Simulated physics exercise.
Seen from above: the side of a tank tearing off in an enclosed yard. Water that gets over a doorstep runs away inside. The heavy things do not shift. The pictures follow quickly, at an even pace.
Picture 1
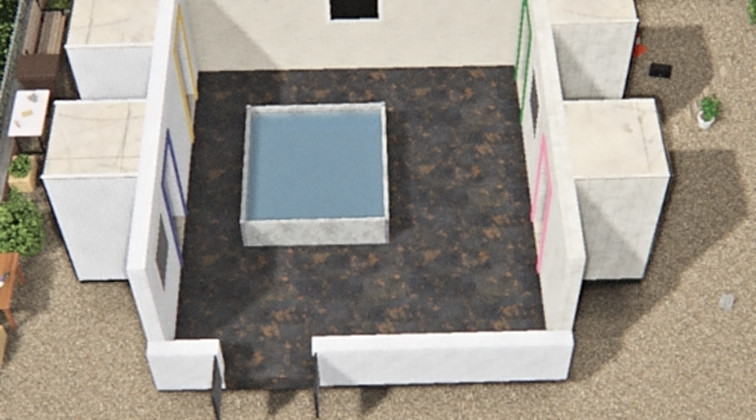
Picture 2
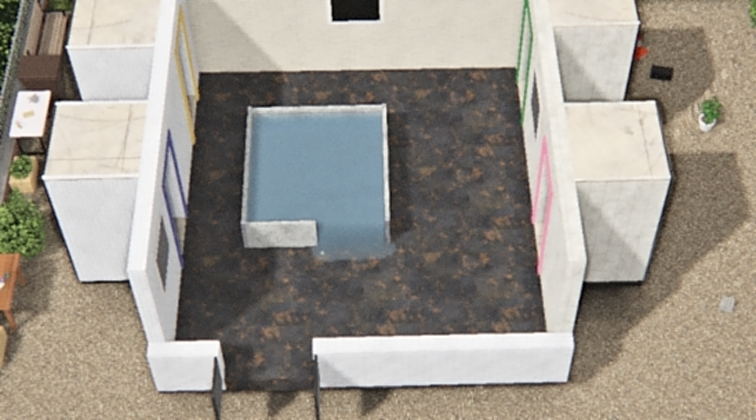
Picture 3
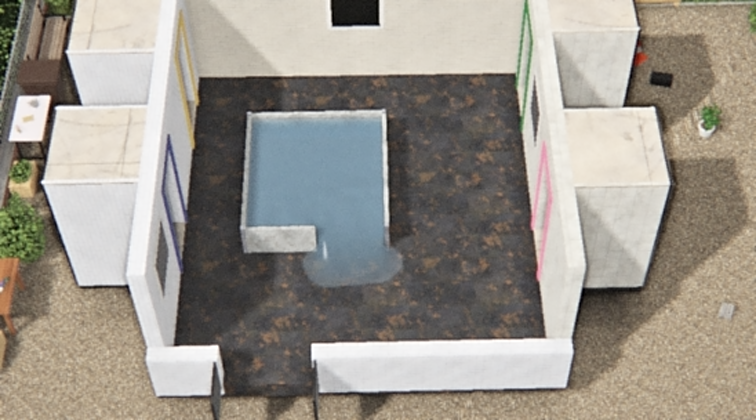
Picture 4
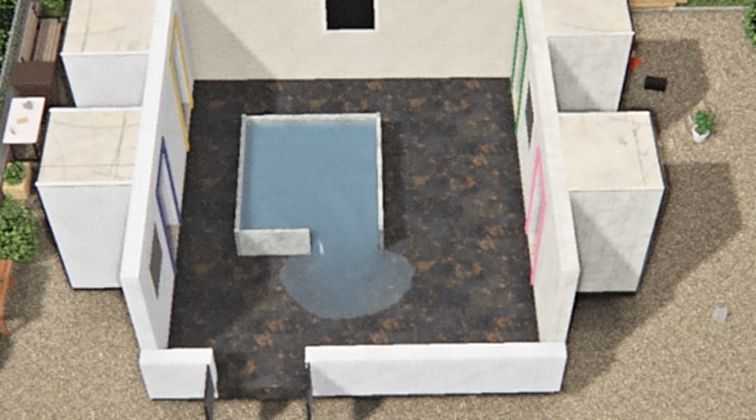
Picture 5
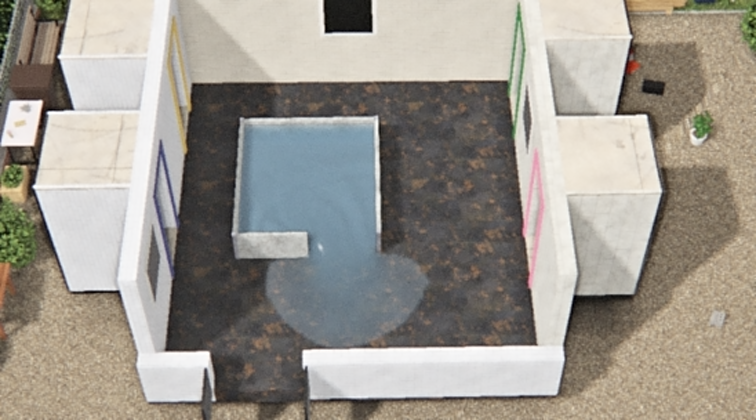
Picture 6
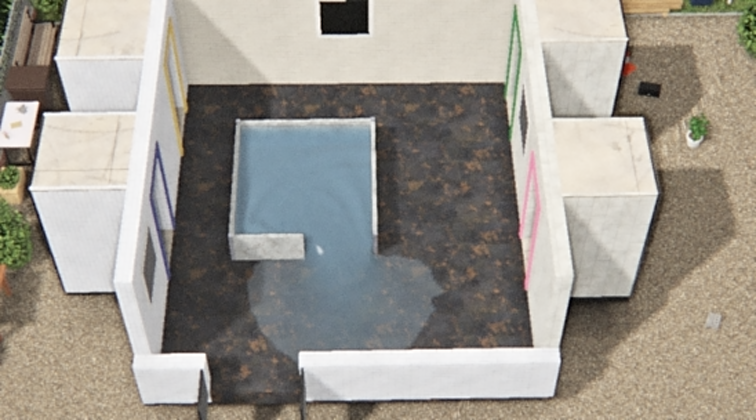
In a walled yard, part of a tank's near side opens and water spreads across the dark floor.
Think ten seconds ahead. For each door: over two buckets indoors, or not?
One by one: The green door stays under that; the yellow door stays under that; the pink door takes more than that; the blue door stays under that.
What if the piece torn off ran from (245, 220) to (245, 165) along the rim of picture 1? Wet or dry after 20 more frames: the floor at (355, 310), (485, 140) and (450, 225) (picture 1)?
One after the other: Clear, no water, clear.
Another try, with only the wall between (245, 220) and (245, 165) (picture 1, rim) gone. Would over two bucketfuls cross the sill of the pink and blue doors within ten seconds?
The pink door keeps below it, the blue door lets more in.
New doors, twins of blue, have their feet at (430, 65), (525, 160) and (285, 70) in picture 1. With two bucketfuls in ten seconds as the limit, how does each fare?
As listed: Goes over, lets less in, holds.
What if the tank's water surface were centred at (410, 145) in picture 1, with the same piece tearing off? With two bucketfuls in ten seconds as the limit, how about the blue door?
In short: The blue door is over.
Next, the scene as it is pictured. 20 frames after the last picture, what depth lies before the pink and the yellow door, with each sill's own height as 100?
Roughly 180 per cent, then 0 per cent.
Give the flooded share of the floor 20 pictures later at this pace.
About 40 per cent.
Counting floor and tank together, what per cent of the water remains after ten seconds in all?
I make it 80 per cent.
A moment on, water covers 20 % of the floor; the green door not reached, the yellow door not reached, the pink door not reached, the blue door not reached.
Next, water covers 25 % of the floor; the green door not reached, the yellow door not reached, the pink door not reached, the blue door not reached.
Then, water covers 40 % of the floor; the green door not reached, the yellow door not reached, the pink door wet at the sill, nothing in, the blue door not reached.
Later, water covers 80 % of the floor; the green door wet at the sill, nothing in, the yellow door not reached, the pink door over two buckets in, the blue door wet at the sill, nothing in.
In the end, water covers 100 % of the floor; the green door wet at the sill, nothing in, the yellow door wet at the sill, nothing in, the pink door over two buckets in, the blue door wet at the sill, nothing in.
